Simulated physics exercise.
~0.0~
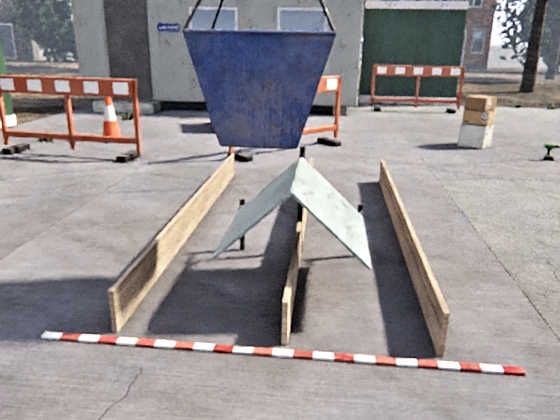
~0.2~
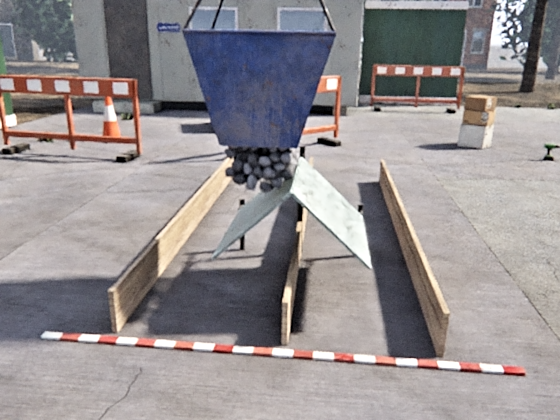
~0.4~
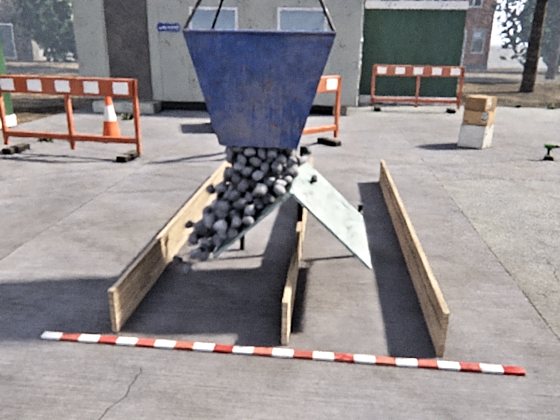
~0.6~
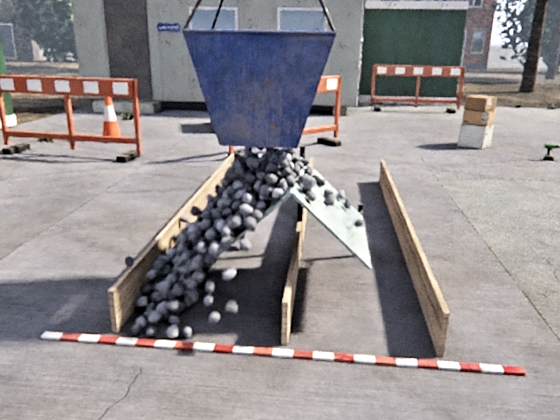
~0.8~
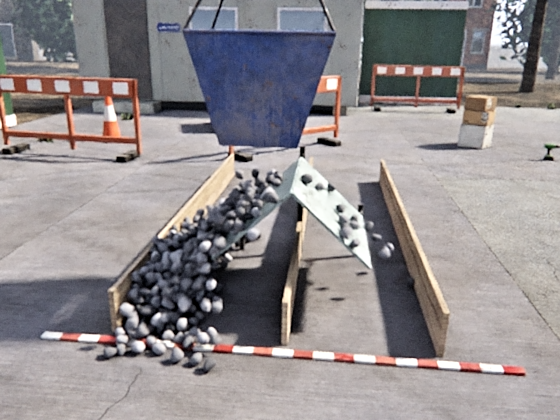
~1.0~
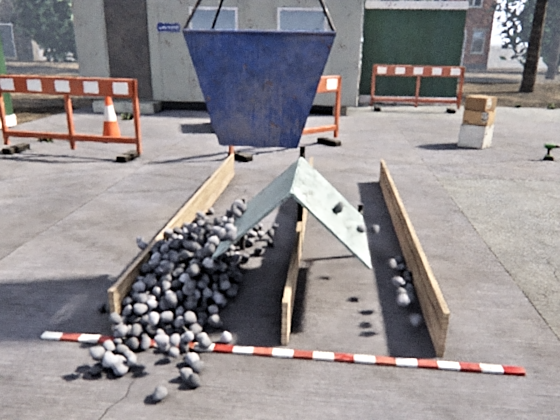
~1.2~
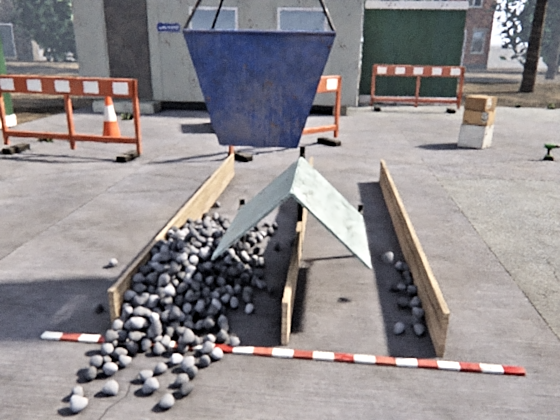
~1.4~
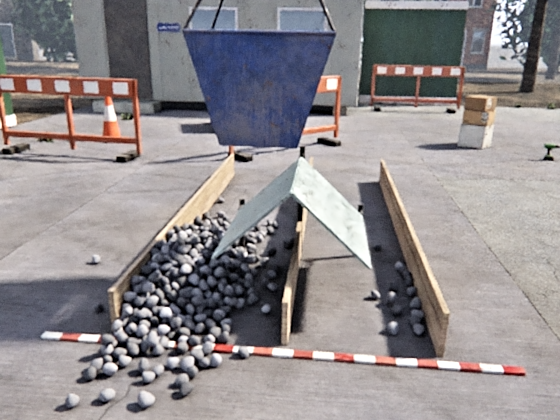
On a concrete yard with orange and white barriers behind, a blue skip hangs still above a peaked pair of steel slopes, with three planks marking off two bays. Round grey stones begin dropping from the bottom of the skip onto the peak. They pour mainly down the left slope, filling the left bay, while a few late ones tumble down the right slope. Some stones roll over the red and white staff at the front left. The stones settle in a large heap on the left, with only a small scattering in the right bay.
